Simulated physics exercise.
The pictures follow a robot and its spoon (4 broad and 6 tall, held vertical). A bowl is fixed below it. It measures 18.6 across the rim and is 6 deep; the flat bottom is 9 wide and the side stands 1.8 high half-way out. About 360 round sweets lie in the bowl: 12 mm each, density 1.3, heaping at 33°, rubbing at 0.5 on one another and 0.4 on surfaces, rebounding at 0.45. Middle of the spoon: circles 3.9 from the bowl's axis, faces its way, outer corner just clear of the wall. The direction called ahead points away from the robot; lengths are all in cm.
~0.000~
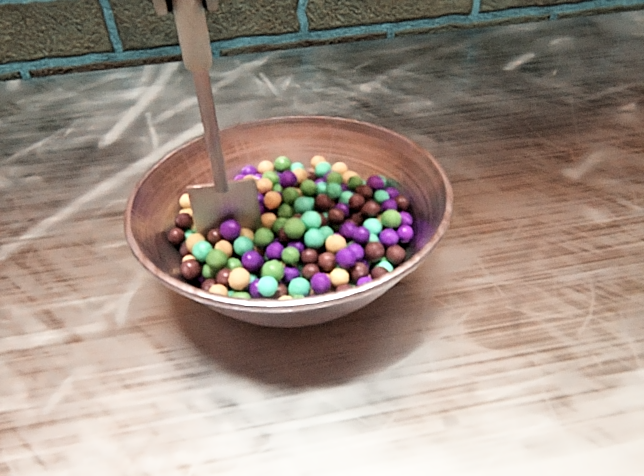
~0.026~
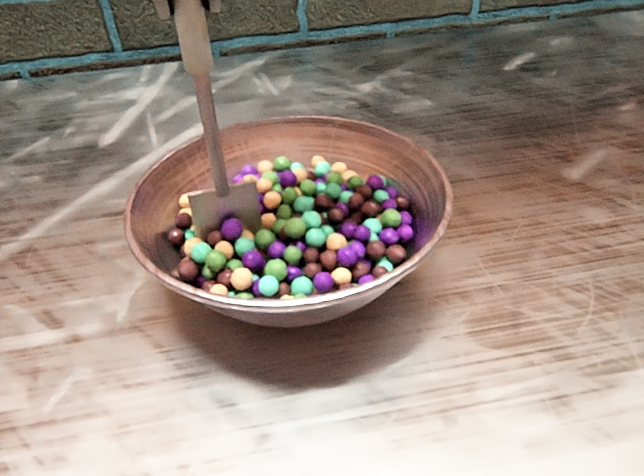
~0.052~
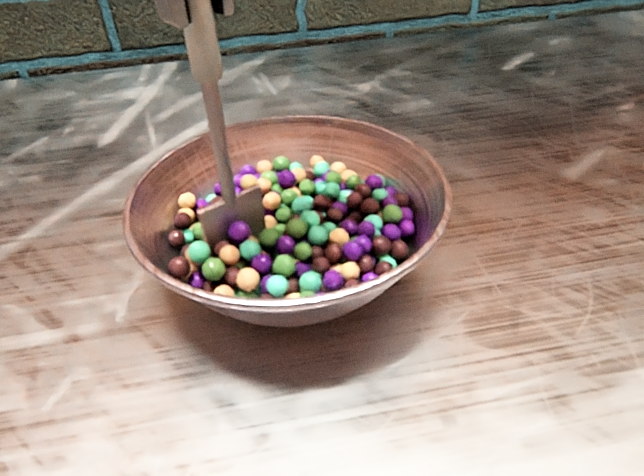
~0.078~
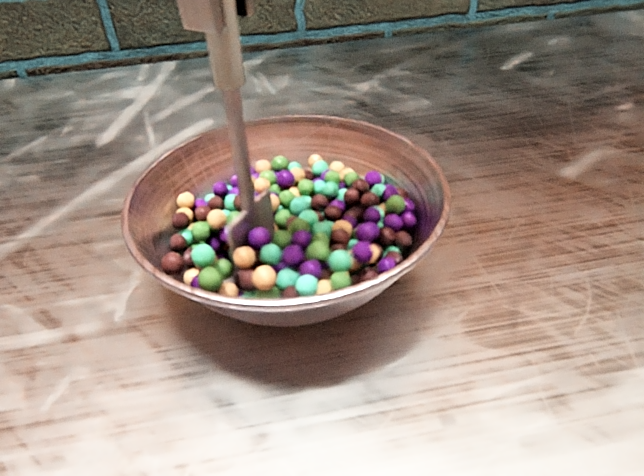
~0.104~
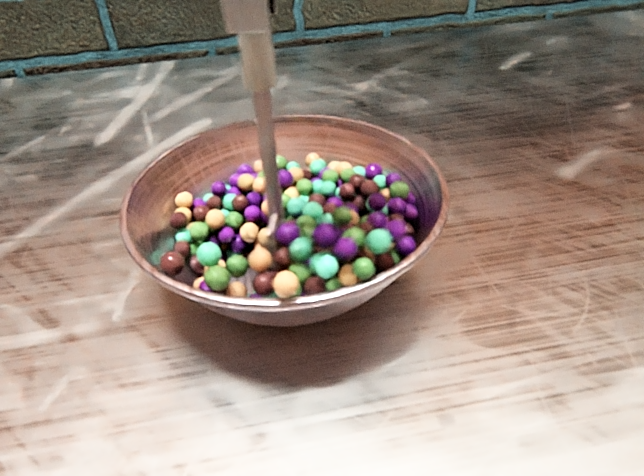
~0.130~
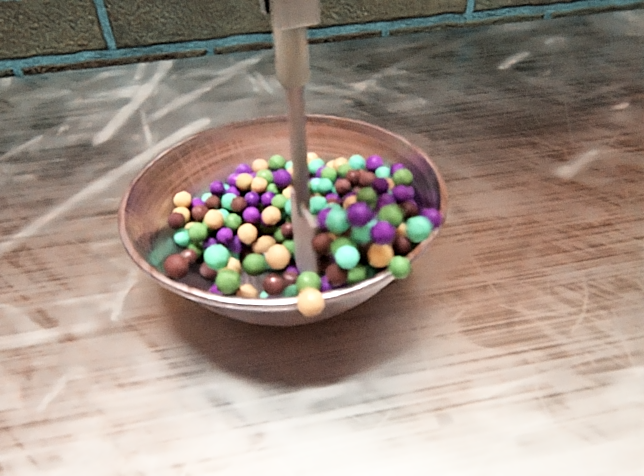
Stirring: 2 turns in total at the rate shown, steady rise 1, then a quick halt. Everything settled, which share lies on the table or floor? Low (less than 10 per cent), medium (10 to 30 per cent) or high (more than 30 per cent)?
The share is high, more than 30 per cent.
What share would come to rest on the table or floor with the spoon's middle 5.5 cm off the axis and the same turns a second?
That would come to roughly 35 percent.
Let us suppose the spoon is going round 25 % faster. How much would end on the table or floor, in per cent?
In that case it comes to around 55 percent.
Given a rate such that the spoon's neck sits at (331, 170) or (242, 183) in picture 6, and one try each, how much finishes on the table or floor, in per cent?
Roughly 60 and 15 percent, in that order.
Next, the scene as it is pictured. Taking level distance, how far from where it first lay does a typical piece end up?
11 cm.
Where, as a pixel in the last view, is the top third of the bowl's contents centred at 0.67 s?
(339, 178).
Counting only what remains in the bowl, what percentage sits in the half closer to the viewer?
55 %.
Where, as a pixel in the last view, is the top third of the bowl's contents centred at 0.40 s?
Centre estimate: Approx. (185, 197) px.
After 0.40 s, 340° round, highest piece 11 above the table; 269 in the bowl, 60 on the table or floor, 30 in flight or on the tool.
After 0.67 s, 221° round, highest piece 8 above the table; 233 in the bowl, 117 on the table or floor, 9 in flight or on the tool.
After 1.00 s, 0° round, highest piece 5 above the table; 223 in the bowl, 136 on the table or floor.
After 1.70 s, 0° round, highest piece 5 above the table; 223 in the bowl, 136 on the table or floor.
At rest, 223 in the bowl, 136 on the table or floor. That is 38 % on the table or floor.
